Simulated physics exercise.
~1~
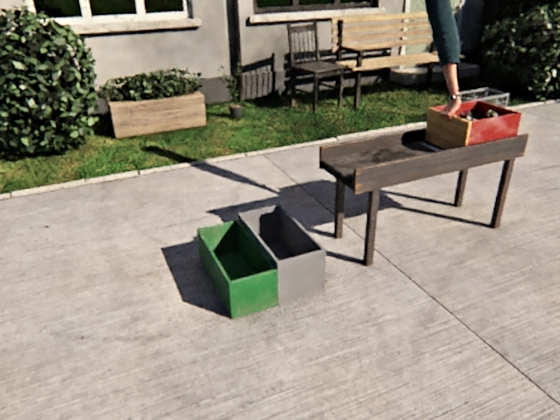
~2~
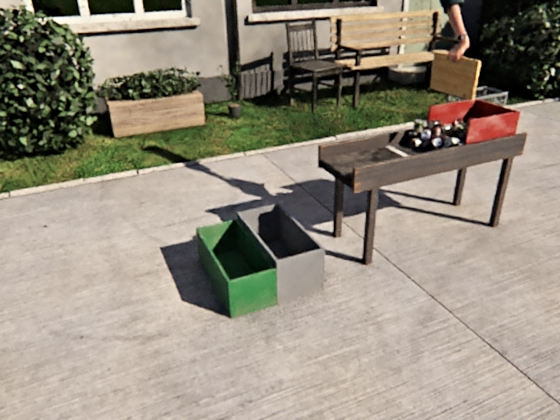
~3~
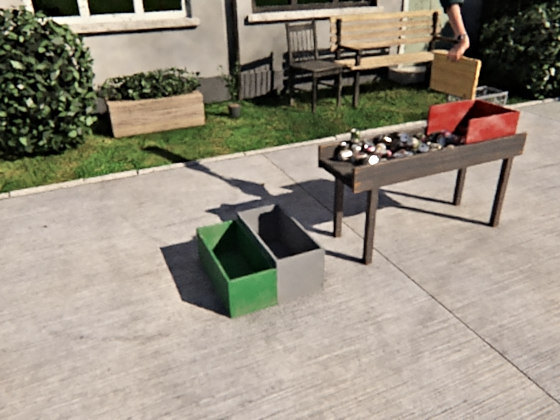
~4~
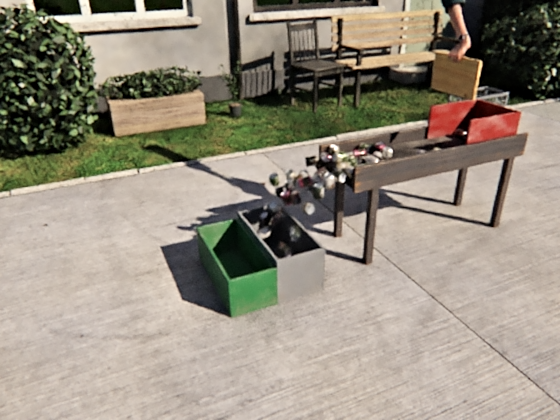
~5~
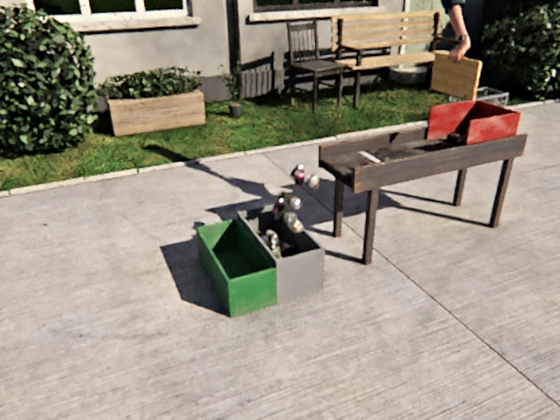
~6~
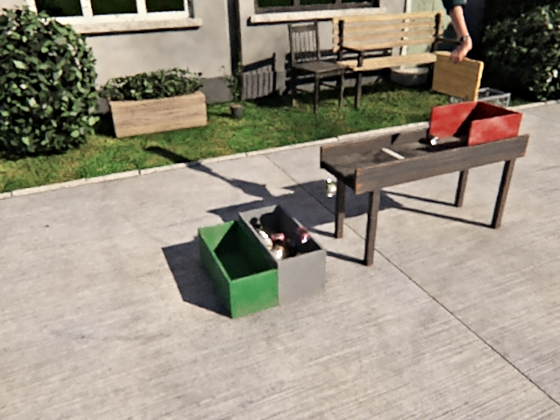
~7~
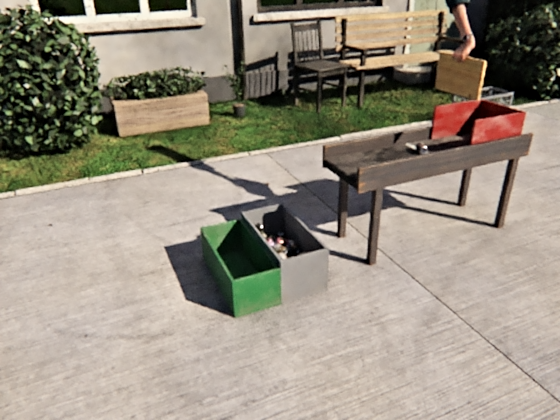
A person lifted the wooden gate from a red pen on a dark table, and a pile of small cans moved left and tumbled off the end into the grey bin, leaving one on the table and the green bin empty.
